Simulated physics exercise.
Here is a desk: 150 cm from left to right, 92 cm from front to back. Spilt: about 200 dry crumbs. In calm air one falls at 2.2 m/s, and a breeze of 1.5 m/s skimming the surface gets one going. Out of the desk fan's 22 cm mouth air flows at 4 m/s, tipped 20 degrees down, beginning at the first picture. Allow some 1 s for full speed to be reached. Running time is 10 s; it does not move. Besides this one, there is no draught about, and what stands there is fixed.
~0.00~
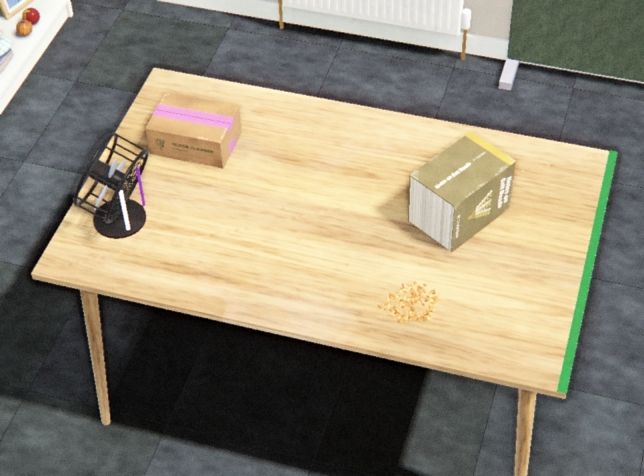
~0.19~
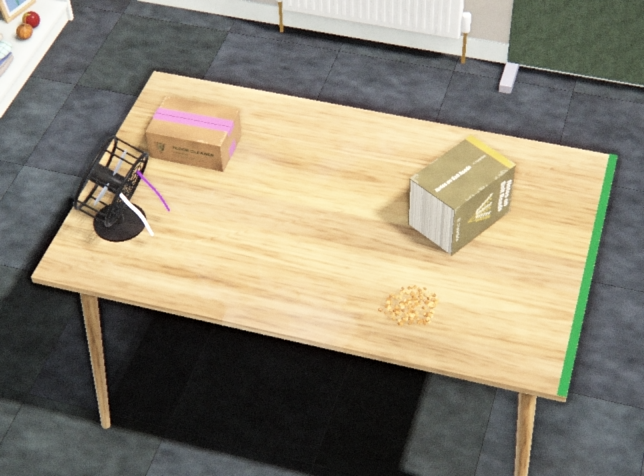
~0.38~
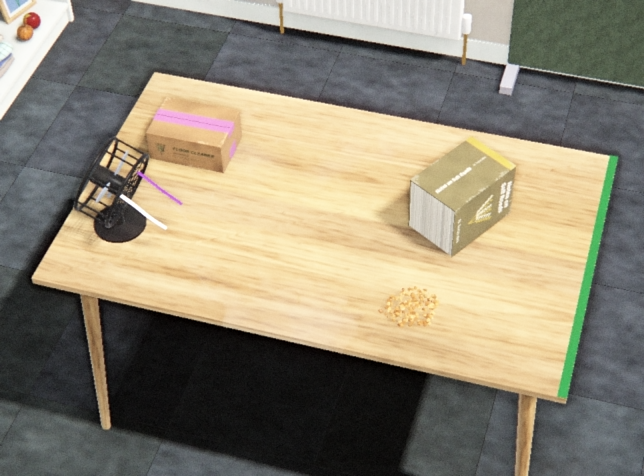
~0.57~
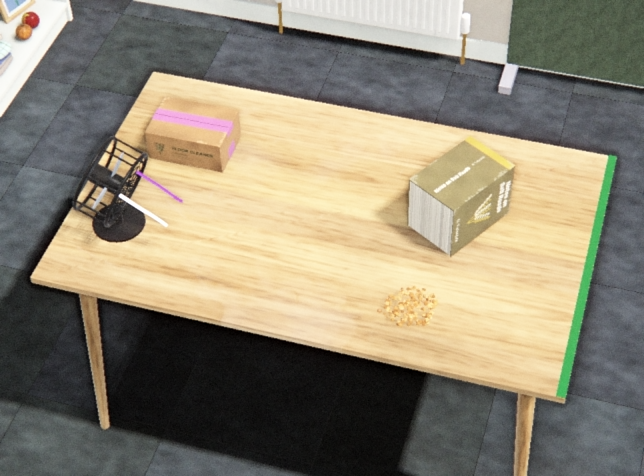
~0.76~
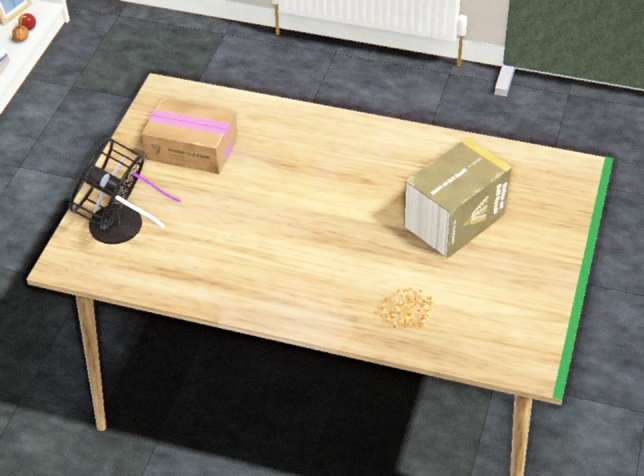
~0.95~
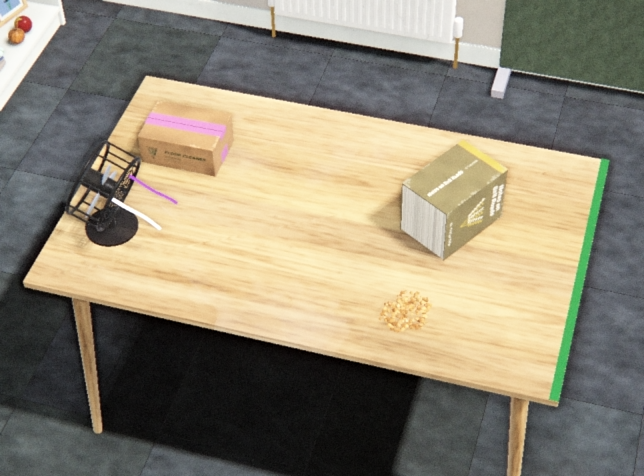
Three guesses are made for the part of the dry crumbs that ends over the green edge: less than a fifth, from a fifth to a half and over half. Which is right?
The greater part.
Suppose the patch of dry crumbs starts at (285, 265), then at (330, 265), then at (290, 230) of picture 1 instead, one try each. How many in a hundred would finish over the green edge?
First try 80 %, second 100 %, third 20 %.
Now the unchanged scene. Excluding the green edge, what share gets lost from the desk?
That lands at some 4 %.
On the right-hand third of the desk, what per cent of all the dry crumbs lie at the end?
0 %.
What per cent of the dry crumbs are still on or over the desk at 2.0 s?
Estimate: Around 0 percent.
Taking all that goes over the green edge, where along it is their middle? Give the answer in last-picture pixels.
I'd point to somewhere near (567, 361).
After 2.0 s, 0 % are on the move or not yet settled, 96 % are over the green edge.
After 3.2 s, 0 % are on the move or not yet settled, 96 % are over the green edge.
After 5.5 s, 0 % are on the move or not yet settled, 96 % are over the green edge.
After 10.0 s, at the end, 96 % are over the green edge.
